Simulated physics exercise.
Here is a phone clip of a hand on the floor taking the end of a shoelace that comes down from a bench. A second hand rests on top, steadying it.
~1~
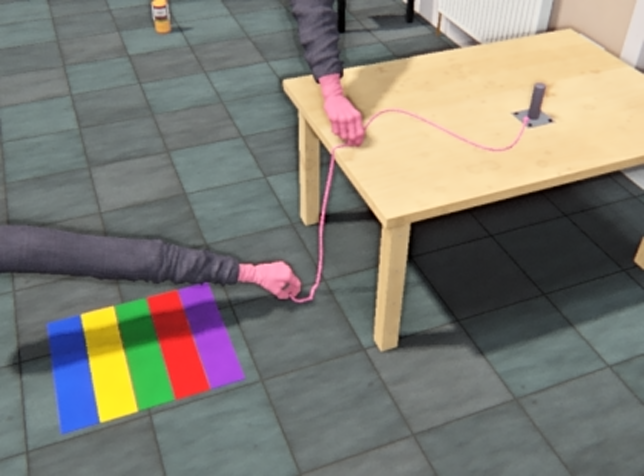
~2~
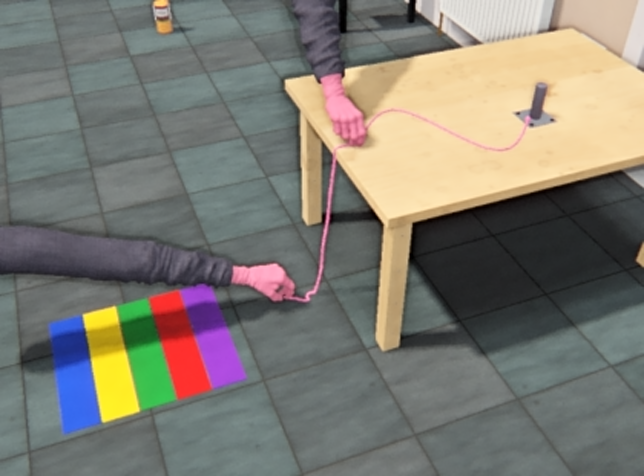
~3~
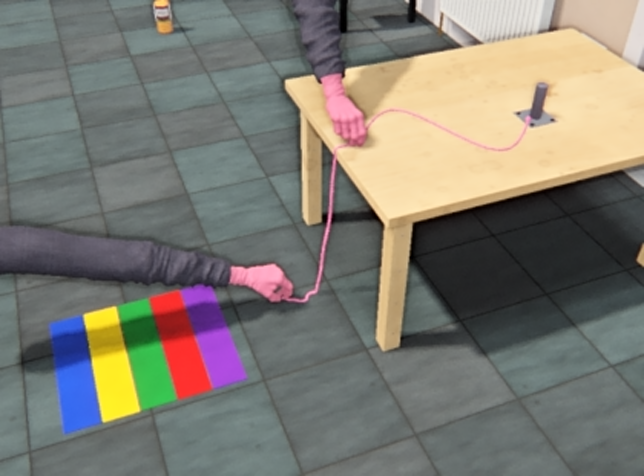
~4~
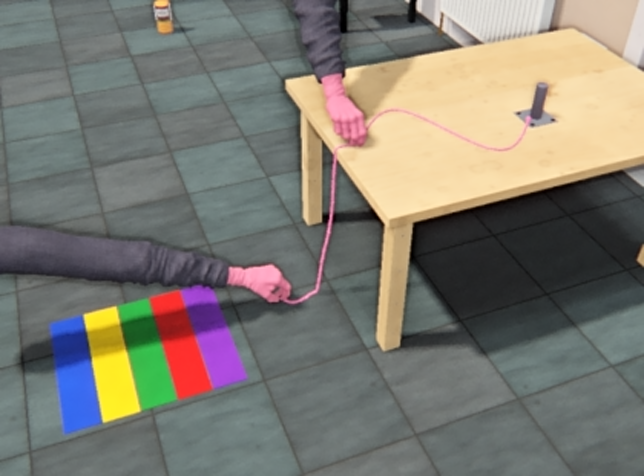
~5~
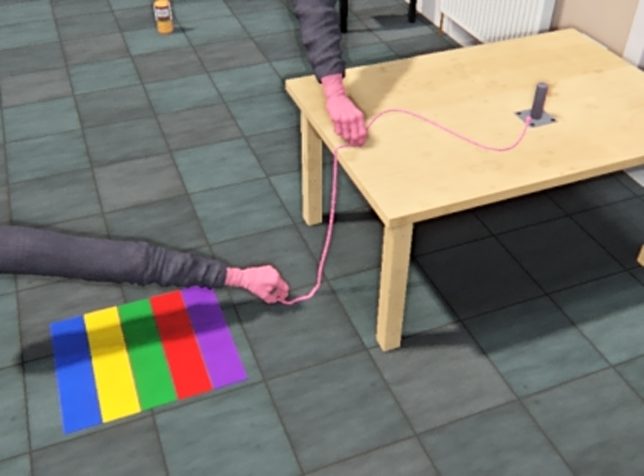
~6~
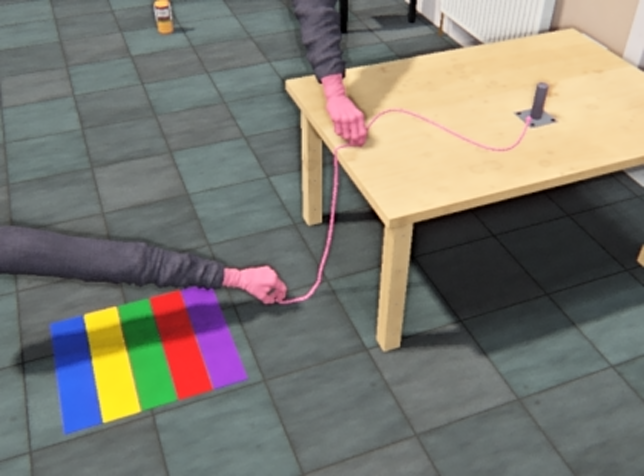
A hand near the floor draws the end of a pink cord slightly left.
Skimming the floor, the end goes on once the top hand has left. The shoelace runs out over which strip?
The blue one.
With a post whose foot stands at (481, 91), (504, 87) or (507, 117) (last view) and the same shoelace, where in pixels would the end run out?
The first try gives (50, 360), the second (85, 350) and the third (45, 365).
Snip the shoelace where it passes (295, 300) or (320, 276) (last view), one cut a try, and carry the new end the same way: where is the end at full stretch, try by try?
The pixels are (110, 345) and (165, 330), in that order.
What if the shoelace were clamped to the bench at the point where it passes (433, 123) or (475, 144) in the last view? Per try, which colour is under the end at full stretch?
It ends on green the first time and on yellow the second time.
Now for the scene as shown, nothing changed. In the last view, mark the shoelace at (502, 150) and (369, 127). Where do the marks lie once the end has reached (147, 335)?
The two spots arrive at (461, 127) and (329, 188).
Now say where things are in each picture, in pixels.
The first picture shows end (290, 295); purple (222, 364); red (187, 374); green (151, 385); yellow (115, 395); blue (77, 406).
The second picture shows end (284, 297); shoelace through (520, 138) (455, 134) (386, 111) (345, 146) (328, 212) (320, 273).
The third picture shows end (282, 298).
The fourth picture shows end (280, 298); shoelace through (521, 138) (455, 134) (387, 111) (345, 146) (332, 212) (320, 273).
The fifth picture shows end (278, 299).
The sixth picture shows end (276, 300); shoelace through (521, 138) (455, 134) (387, 111) (346, 146) (333, 212) (320, 273).
Soon after, end near (148, 335); over green.
After that, end near (101, 347); over yellow.
At the stop, end near (73, 355); over blue. It gets as far as the blue strip.
